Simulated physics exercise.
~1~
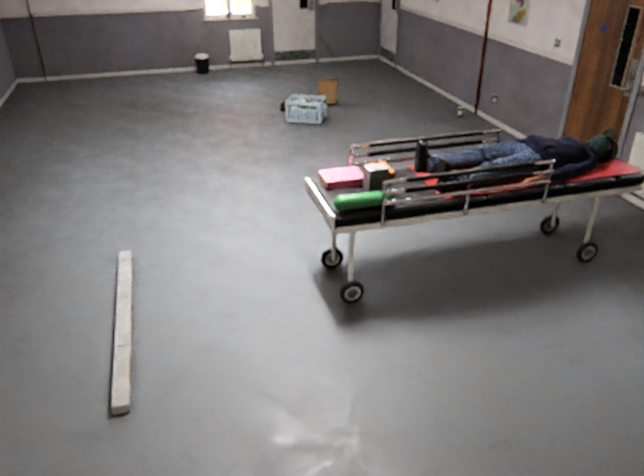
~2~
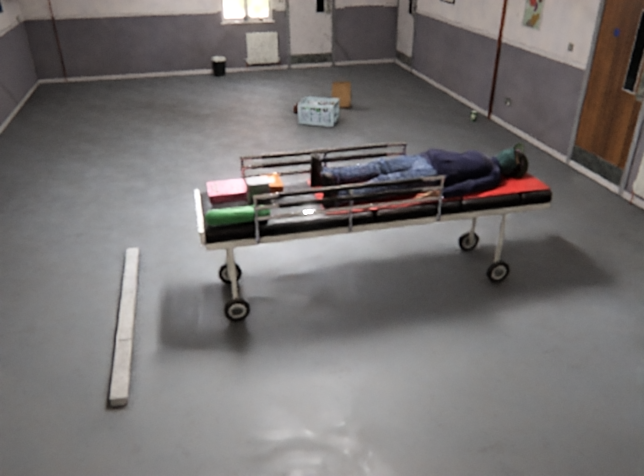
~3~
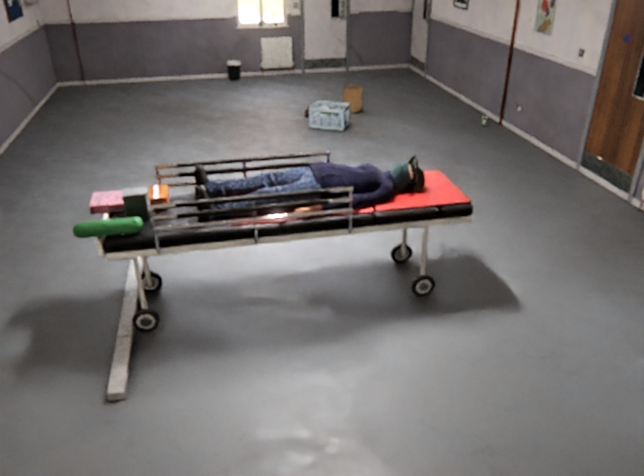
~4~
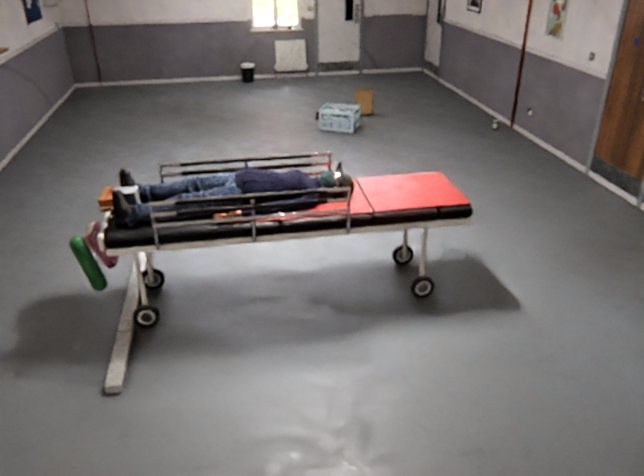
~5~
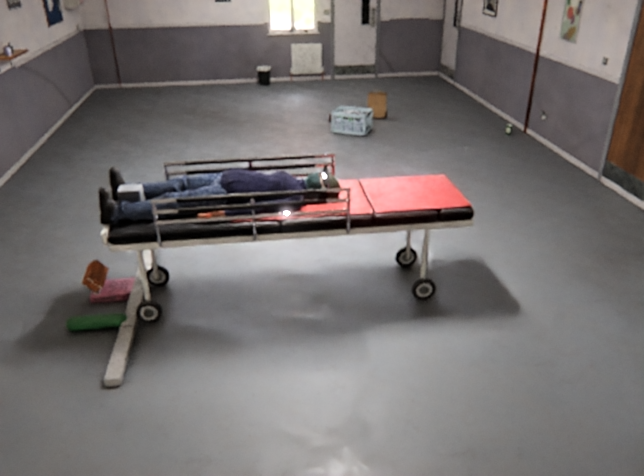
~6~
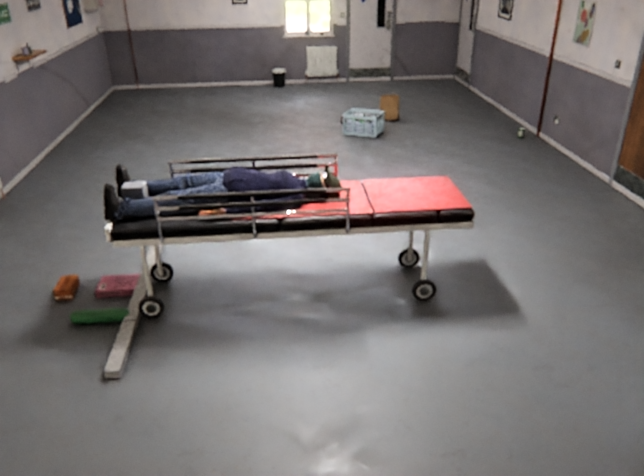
A wheeled stretcher rolls left, stops at a sill, and its figure slides as items fall.
